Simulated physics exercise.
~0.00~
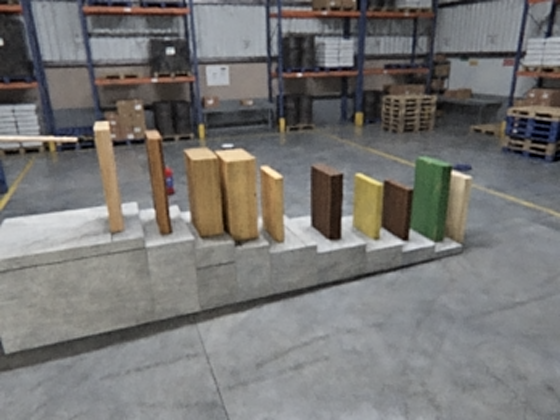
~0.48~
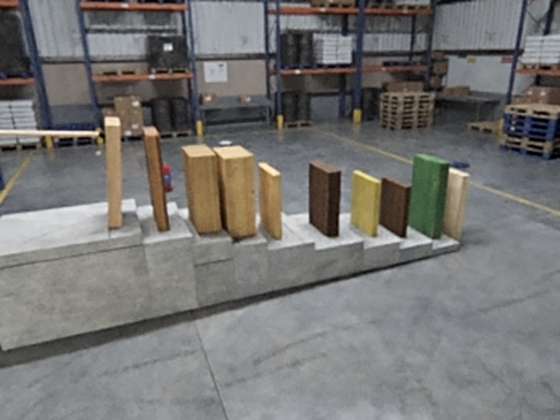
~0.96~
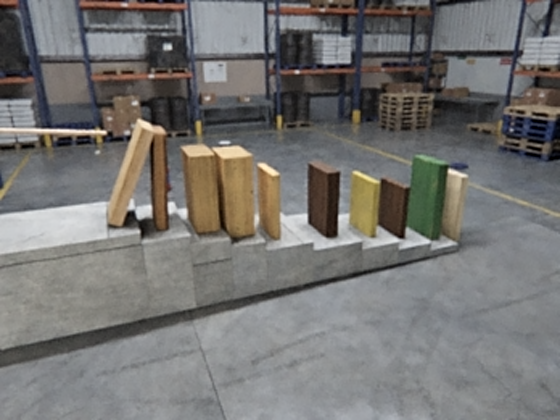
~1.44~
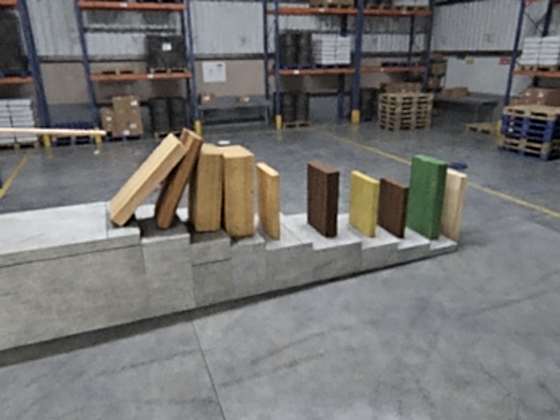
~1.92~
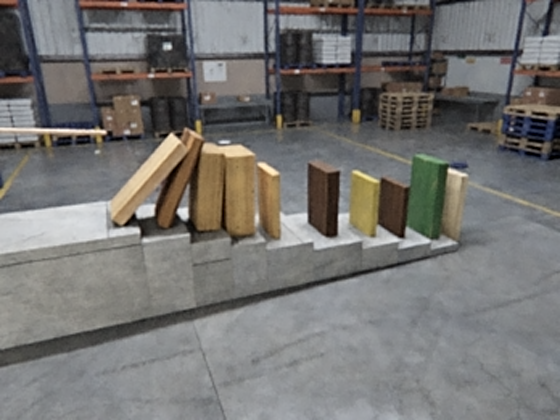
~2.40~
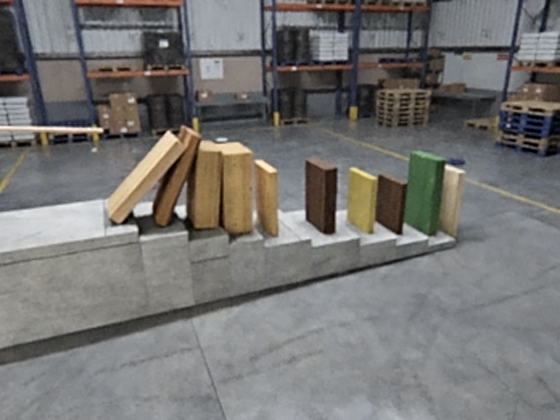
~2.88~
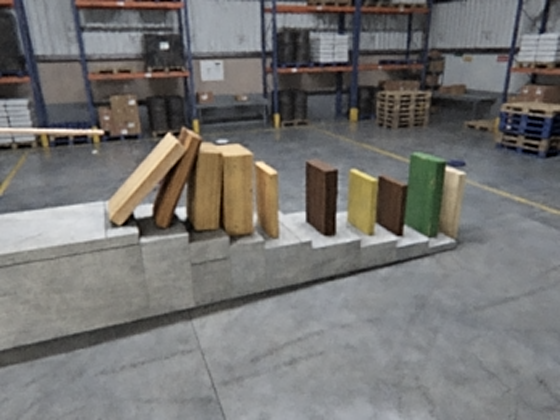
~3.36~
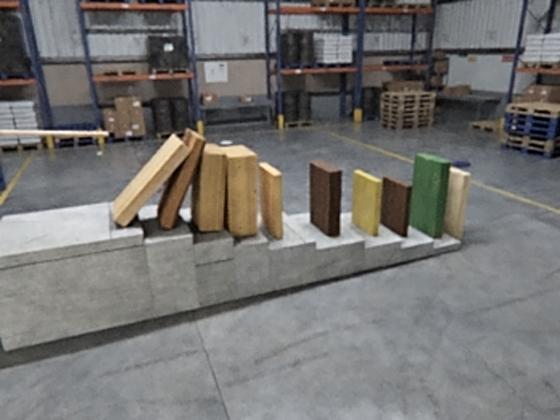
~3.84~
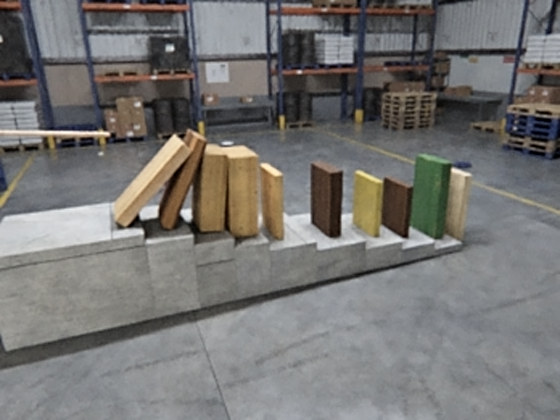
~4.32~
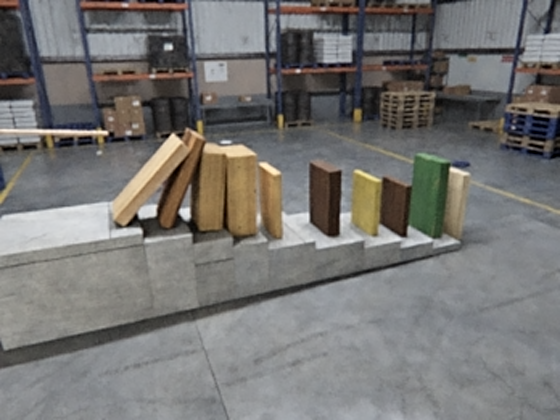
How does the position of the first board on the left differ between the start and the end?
At the start the first board stands upright on its step, while at the end it leans to the right against the dark board beside it.
